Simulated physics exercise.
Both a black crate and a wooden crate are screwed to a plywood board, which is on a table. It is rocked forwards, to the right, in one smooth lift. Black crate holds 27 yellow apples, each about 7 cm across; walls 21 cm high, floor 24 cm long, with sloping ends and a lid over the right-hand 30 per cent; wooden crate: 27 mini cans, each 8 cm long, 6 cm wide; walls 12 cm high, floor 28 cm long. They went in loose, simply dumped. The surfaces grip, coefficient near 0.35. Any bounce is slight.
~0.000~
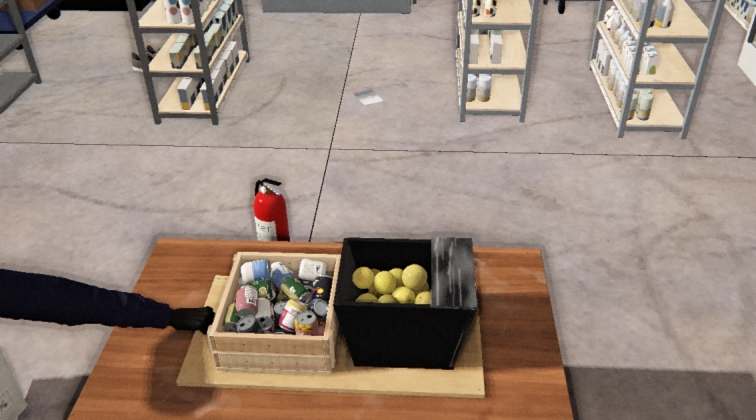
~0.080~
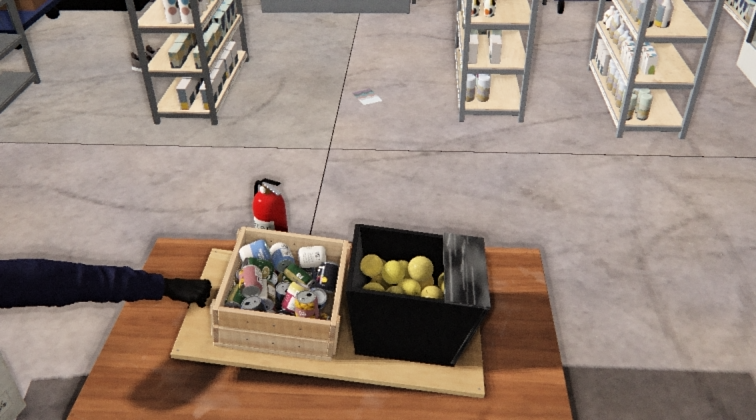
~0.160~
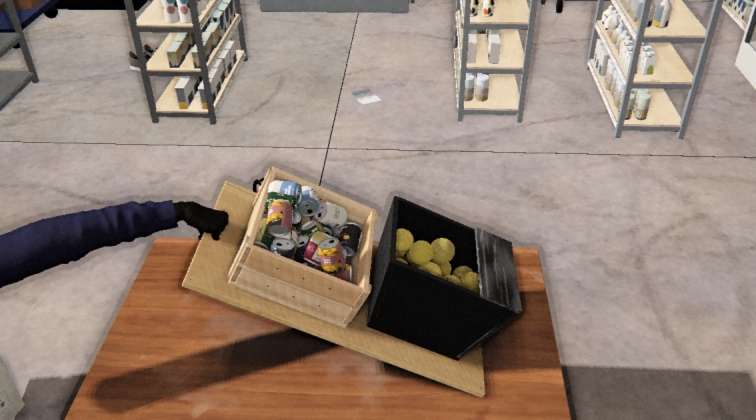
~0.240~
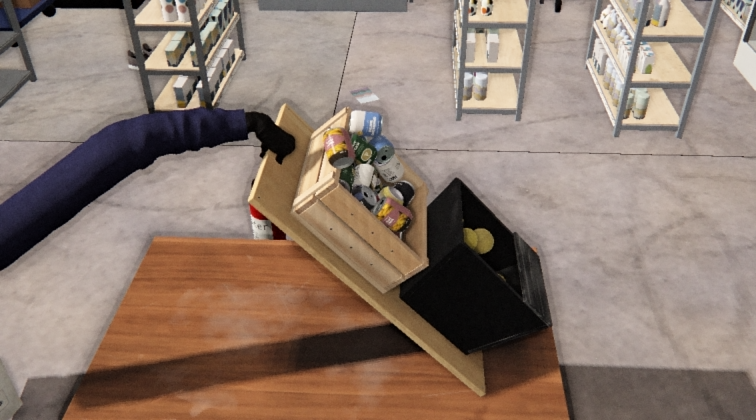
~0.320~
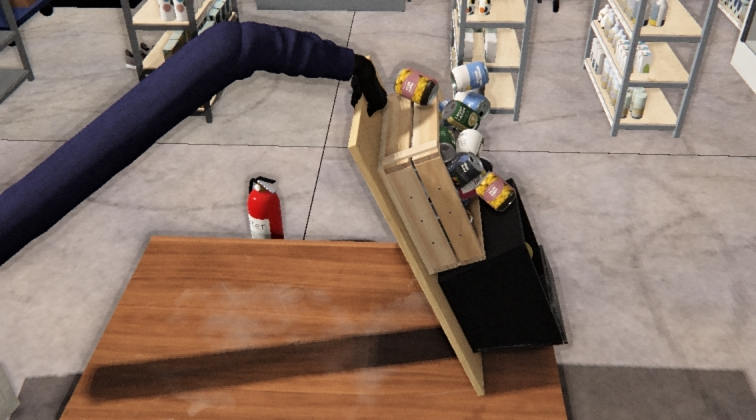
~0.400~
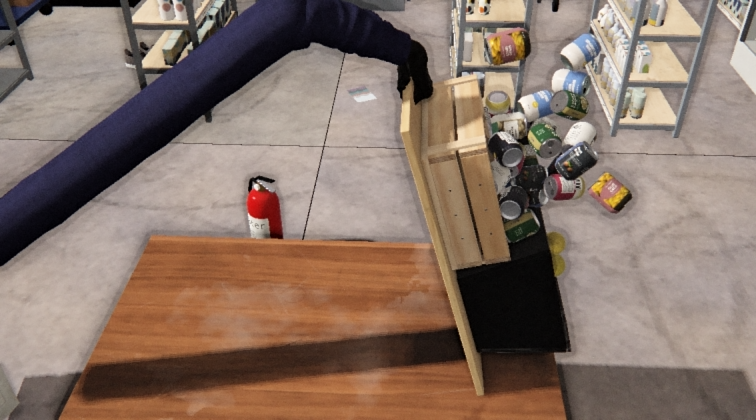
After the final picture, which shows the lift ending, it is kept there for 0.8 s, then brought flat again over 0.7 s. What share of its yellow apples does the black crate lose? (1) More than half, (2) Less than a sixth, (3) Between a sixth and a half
Between a sixth and a half.
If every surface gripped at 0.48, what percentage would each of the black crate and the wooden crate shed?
In that case the black crate sheds 10 per cent, while the wooden crate sheds 100 per cent.
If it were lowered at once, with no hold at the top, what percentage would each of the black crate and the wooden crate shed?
In that case you'd see black crate shed 30 percent of its load and wooden crate shed 100 percent.
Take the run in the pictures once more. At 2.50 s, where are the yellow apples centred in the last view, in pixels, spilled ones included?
Centre: Around (431, 313) px.
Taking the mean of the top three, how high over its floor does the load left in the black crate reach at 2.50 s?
About 19 cm.
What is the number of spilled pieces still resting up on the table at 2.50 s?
About 0 of them.
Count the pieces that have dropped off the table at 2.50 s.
About 35.
After 0.74 s, tilt 75°; 6 of 27 out of the black crate and 27 of 27 out of the wooden crate.
After 1.16 s, tilt 75°; 7 of 27 out of the black crate and 27 of 27 out of the wooden crate.
After 1.75 s, tilt 9°; 7 of 27 out of the black crate and 27 of 27 out of the wooden crate.
When it is over (at 2.50 s), 7 of 27 out of the black crate and 27 of 27 out of the wooden crate. Asked share, 7 of 27, 26 per cent.
